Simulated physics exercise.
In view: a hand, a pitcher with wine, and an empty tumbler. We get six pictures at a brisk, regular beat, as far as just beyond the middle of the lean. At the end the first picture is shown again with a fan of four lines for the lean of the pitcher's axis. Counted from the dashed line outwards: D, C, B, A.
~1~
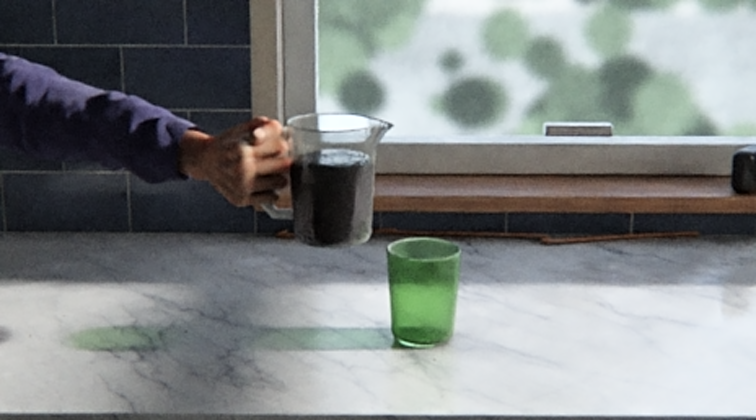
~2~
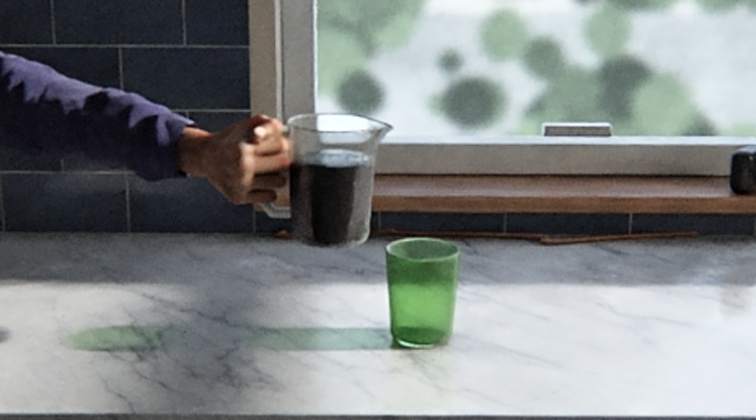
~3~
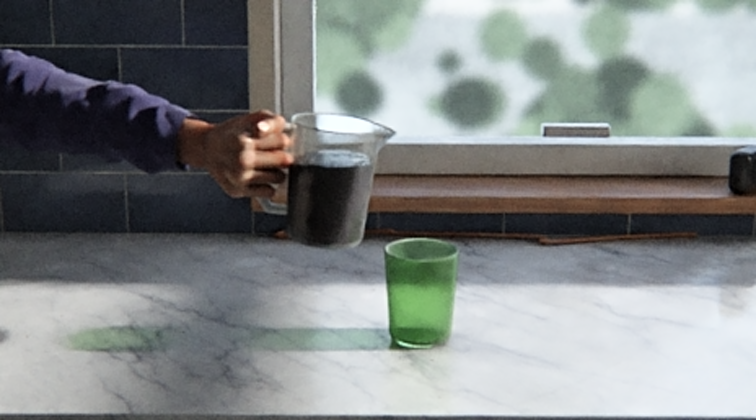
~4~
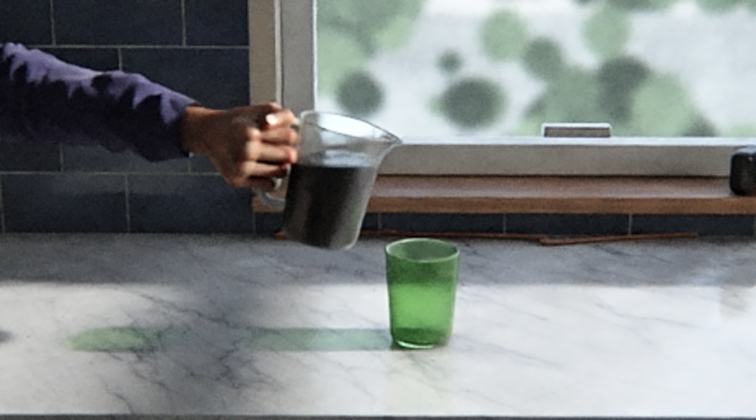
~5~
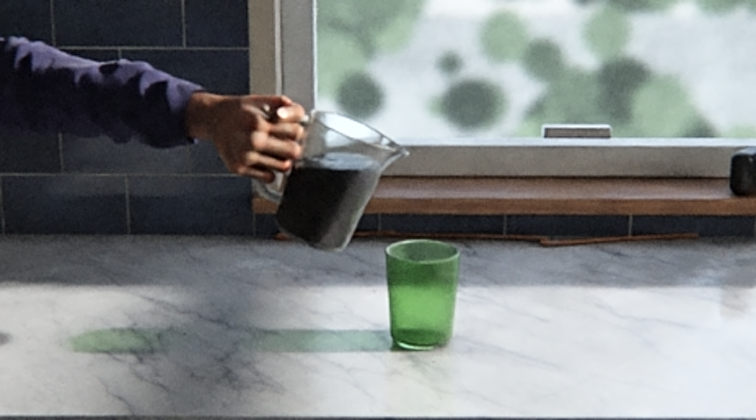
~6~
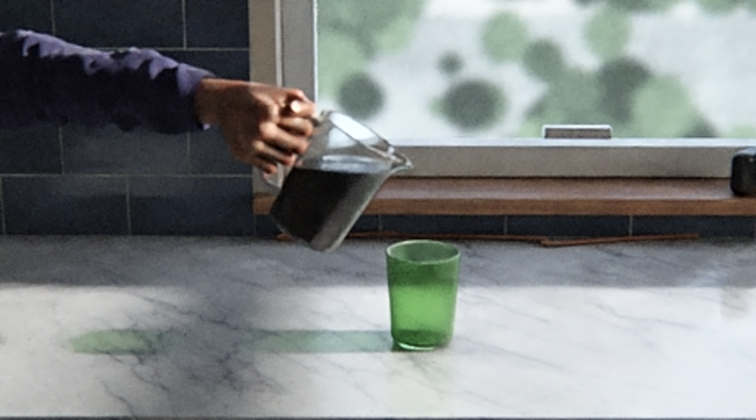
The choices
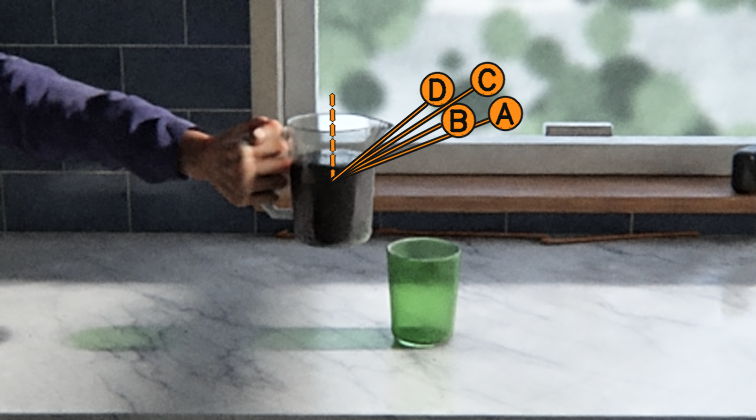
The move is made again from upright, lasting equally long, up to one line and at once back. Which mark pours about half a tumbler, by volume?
It is A.
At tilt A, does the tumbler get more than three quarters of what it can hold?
No.
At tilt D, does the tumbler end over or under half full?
Under.
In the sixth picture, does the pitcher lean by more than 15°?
Yes.
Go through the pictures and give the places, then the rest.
Upright, lip at (392, 125); rim of the tumbler round (424, 248); nothing has left yet.
Upright, lip at (393, 127); nothing has left yet.
Tipped about 6°, lip at (396, 132); nothing has left yet.
Tipped about 13°, lip at (402, 141); nothing has left yet.
Tipped about 22°, lip at (407, 153); nothing has left yet.
Tipped about 31°, lip at (411, 166); nothing has left yet.
On the marked copy, A at (489, 119); B at (440, 125); C at (473, 88); D at (426, 103).
Choosing A, the tumbler ends with about 51 % of what it can hold.
Choosing B, the tumbler ends with about 36 % of what it can hold.
Choosing C, the tumbler ends with about 23 % of what it can hold.
Choosing D, the tumbler ends with about 15 % of what it can hold.
